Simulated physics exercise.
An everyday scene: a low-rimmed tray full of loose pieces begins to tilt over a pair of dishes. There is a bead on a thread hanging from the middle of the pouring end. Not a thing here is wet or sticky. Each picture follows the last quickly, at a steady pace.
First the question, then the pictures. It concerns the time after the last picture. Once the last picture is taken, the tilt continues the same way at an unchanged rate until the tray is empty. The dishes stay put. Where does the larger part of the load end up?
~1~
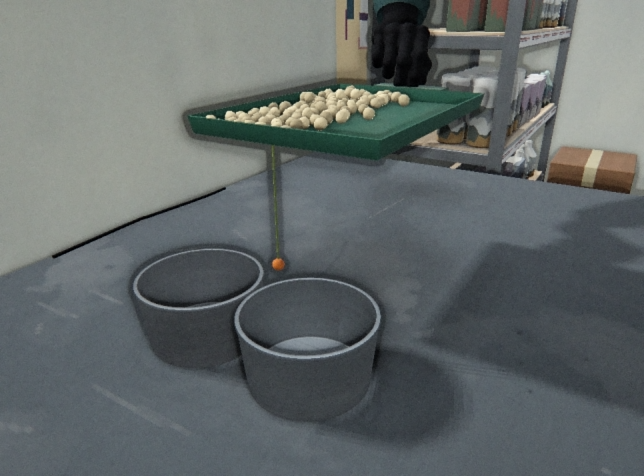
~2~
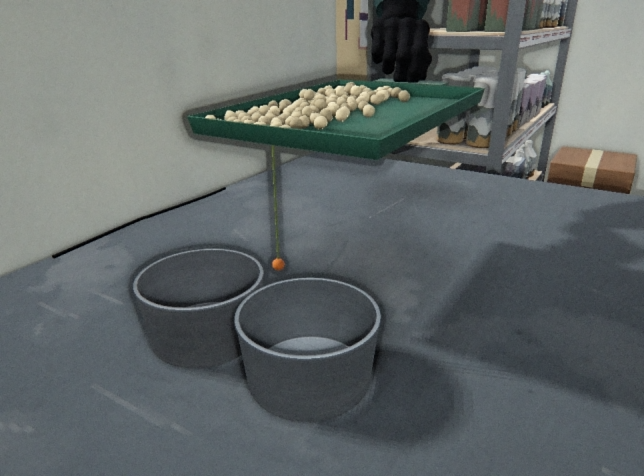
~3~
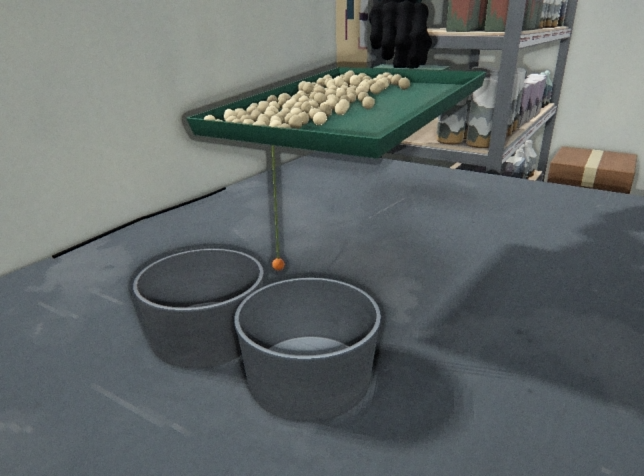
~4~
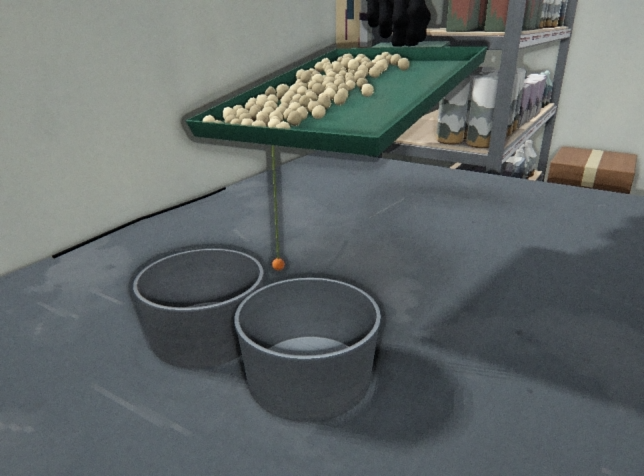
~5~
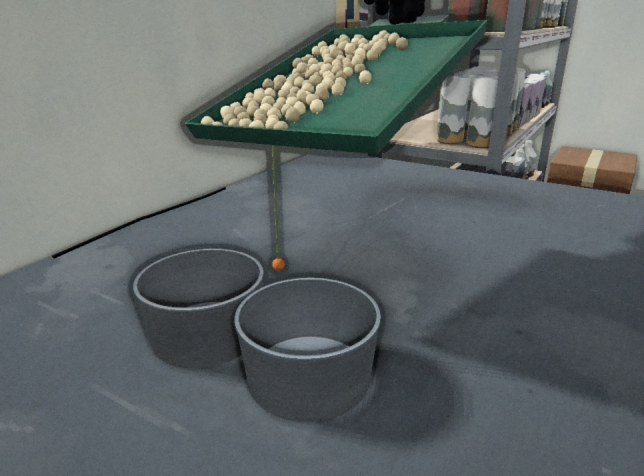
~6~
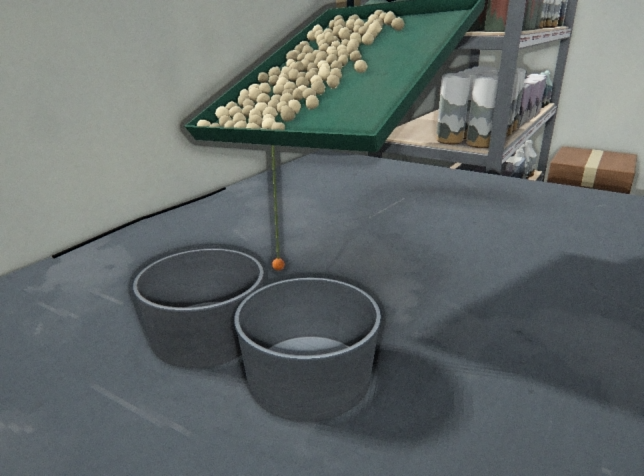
The larger part ends up in the left dish.
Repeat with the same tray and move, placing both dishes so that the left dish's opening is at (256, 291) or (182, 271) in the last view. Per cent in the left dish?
About 50 per cent first, then about 40 per cent.
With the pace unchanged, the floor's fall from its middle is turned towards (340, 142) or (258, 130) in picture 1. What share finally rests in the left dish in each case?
For the first it's near 0 %, for the second near 80 %.
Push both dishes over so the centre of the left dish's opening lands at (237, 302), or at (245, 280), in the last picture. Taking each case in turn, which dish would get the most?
One: Left. Two: The dish on the left.
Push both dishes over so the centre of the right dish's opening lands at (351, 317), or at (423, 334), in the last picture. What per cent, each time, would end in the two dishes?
About 50 % and 30 %.
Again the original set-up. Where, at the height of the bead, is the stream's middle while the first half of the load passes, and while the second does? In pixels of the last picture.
Earlier half at (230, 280), later half at (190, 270).
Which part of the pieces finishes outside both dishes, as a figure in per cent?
Somewhere around 20 in a hundred.
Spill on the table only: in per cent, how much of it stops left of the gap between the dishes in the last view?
Estimate: About 90 per cent.
Shortly afterwards, tray tipped steeply; all but a few on the tray; only a few in the air.
Next, tray tipped past a quarter turn; the bulk on the tray; a little in the right dish; only a few in the left dish; only a few outside both; a little in the air.
Some moments later, tray tipped past a quarter turn; near a quarter in the right dish; near half in the left dish; near a quarter outside both.
In the end, tray tipped past a quarter turn; near a quarter in the right dish; near half in the left dish; near a quarter outside both.
